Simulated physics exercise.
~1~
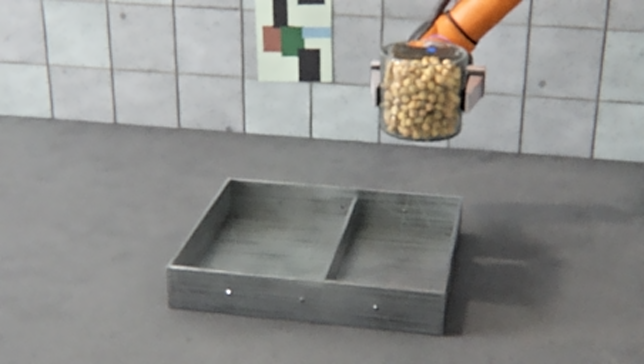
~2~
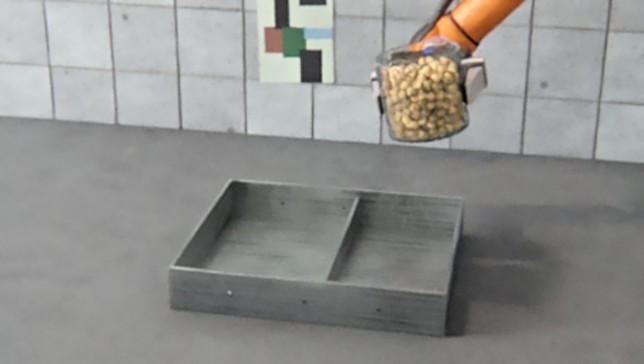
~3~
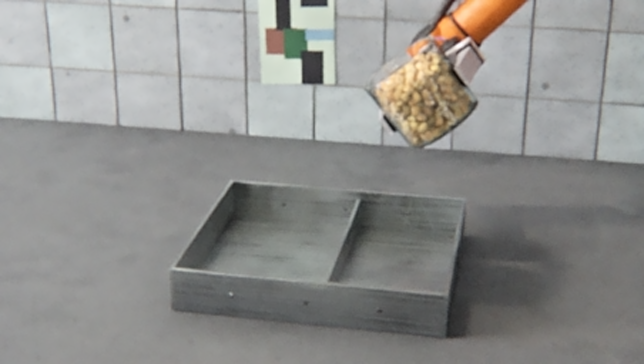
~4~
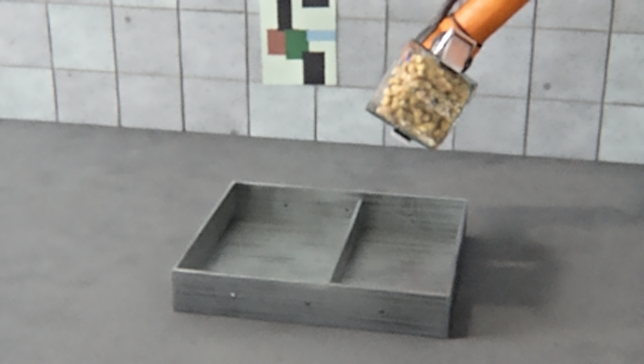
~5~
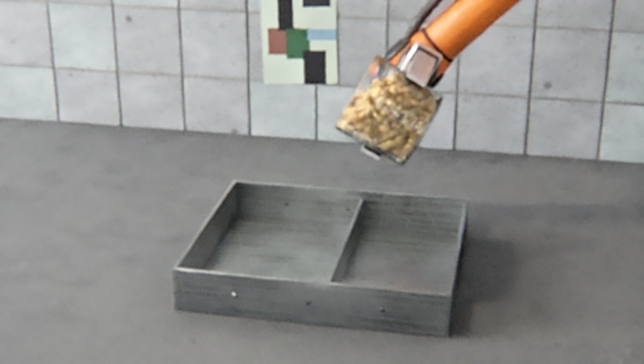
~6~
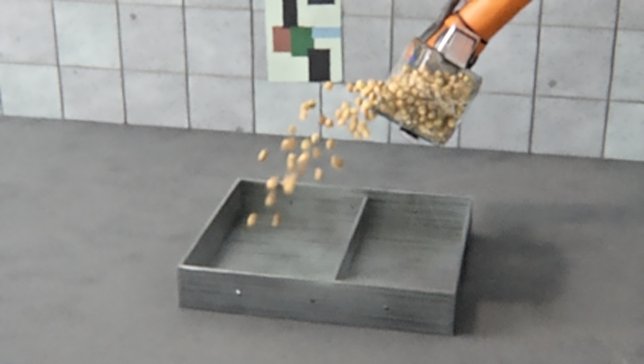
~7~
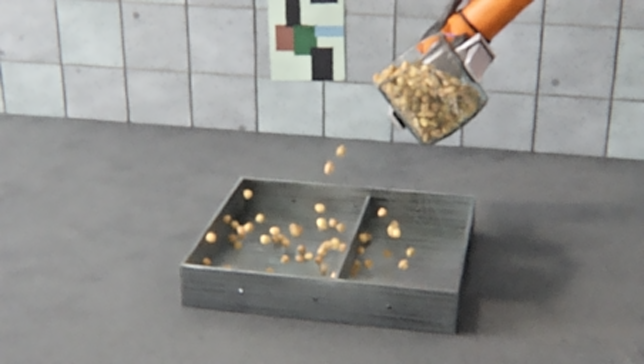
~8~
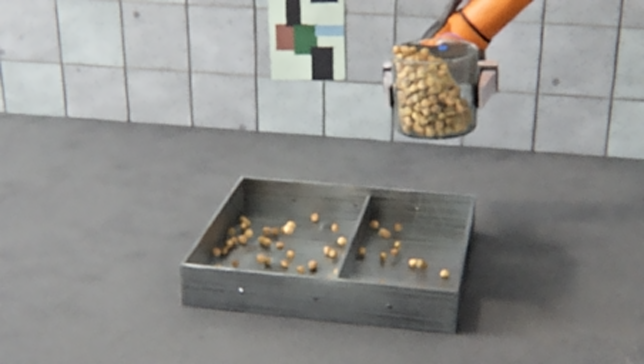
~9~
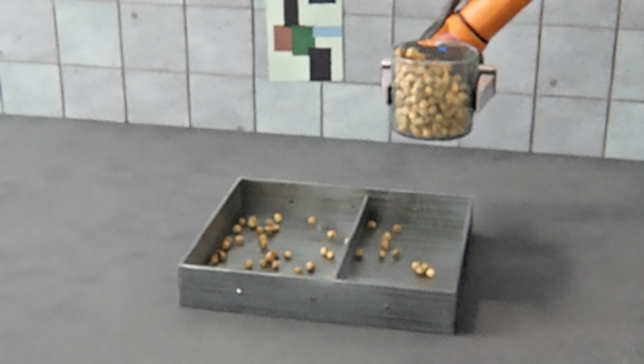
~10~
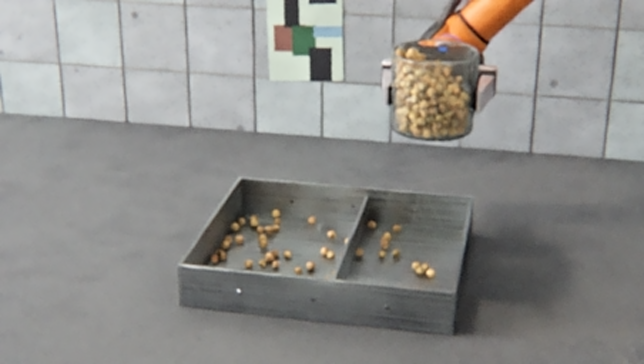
A robot arm tips a clear tumbler, spills some chickpeas into a divided tray, then rights it.
